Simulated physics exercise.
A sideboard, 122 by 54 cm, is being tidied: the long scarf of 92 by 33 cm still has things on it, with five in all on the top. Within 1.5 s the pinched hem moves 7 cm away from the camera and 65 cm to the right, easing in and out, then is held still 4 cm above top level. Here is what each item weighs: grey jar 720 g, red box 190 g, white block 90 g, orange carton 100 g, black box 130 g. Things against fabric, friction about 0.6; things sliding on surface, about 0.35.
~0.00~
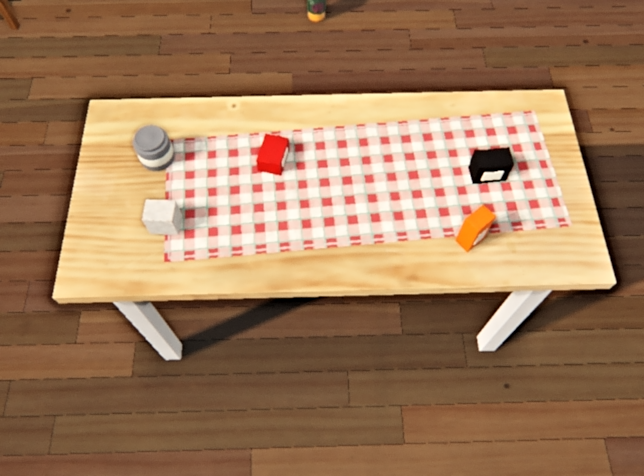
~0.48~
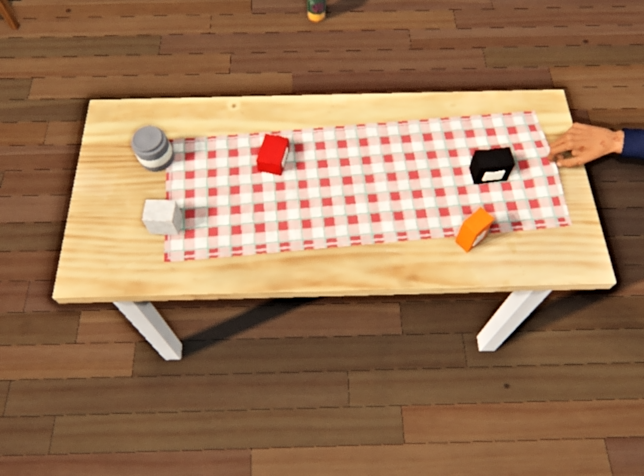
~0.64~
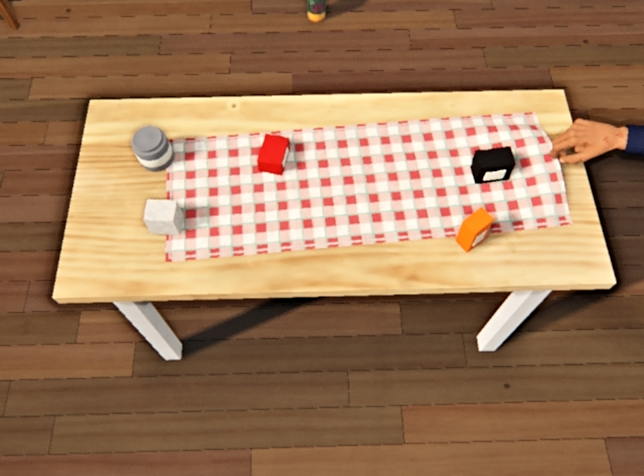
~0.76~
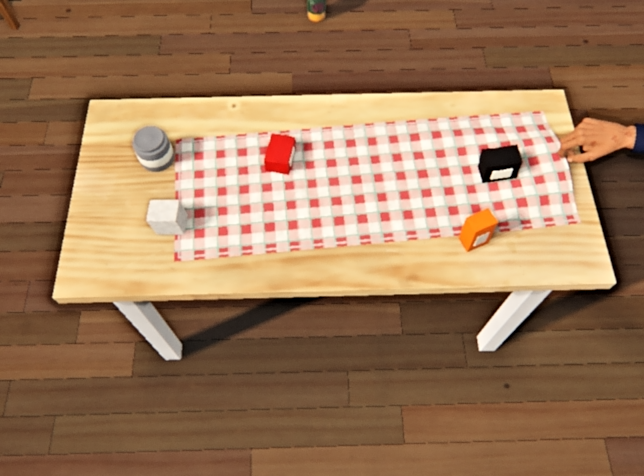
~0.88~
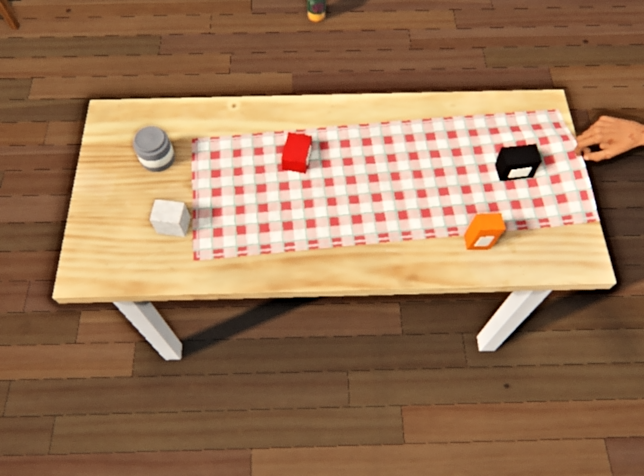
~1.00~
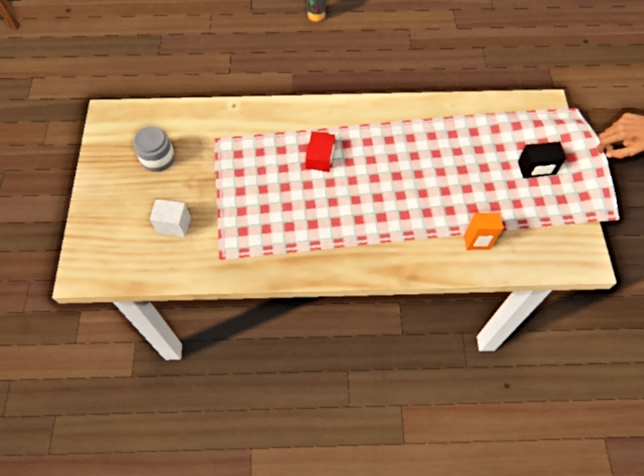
At first, a red box, black box and orange carton rest on a checkered cloth, with a grey jar and white block at its left end. A hand reaches in, grips the right edge and pulls the cloth rightward; the red and black boxes ride along, while the carton and block shift only slightly.
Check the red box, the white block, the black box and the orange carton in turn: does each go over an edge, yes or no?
Checked: Red box - yes; white block - no; black box - yes; orange carton - no.
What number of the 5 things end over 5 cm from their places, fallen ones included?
After counting, the figure is 2.
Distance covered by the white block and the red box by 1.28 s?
White block: 2 centimetres; red box: 30 centimetres.
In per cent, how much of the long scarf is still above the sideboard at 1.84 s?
About 25 per cent.
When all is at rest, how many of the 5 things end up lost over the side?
The count is 2.
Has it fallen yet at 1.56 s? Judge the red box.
Red box still up.
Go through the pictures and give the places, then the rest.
In the first picture, red box (272, 149); white block (159, 210); black box (495, 157); orange carton (481, 217); long scarf corners (165, 262) (534, 111) (571, 226).
In the second picture, long scarf corners (165, 262) (534, 111); grip (554, 162).
In the third picture, long scarf corners (166, 262) (535, 113); grip (557, 158).
In the fourth picture, white block (164, 210); black box (504, 155); red box (280, 148); long scarf corners (175, 262) (176, 140); grip (565, 157).
In the fifth picture, white block (167, 211); black box (522, 154); red box (297, 147); long scarf corners (194, 261) (192, 139); grip (581, 155).
In the sixth picture, red box (320, 146); white block (167, 211); black box (546, 151); orange carton (489, 220); long scarf corners (220, 260) (215, 139) (577, 110) (618, 219); grip (603, 153).
At 1.3 s, 75 % of the long scarf is still over the top; black box 29 cm off its start, red box 28 cm off its start, orange carton 2 cm off its start.
At 1.6 s, 50 % of the long scarf is still over the top; red box 51 cm off its start, black box over the edge, orange carton 2 cm off its start.
At 1.8 s, 25 % of the long scarf is still over the top; red box 76 cm off its start at (590, 121), black box over the edge, orange carton 2 cm off its start at (491, 222).
At 2.1 s, 0 % of the long scarf is still over the top; red box over the edge, black box over the edge, orange carton 2 cm off its start.
At 3.7 s, 0 % of the long scarf is still over the top; red box over the edge, black box over the edge, orange carton 2 cm off its start at (491, 222), white block 2 cm off its start at (167, 211).
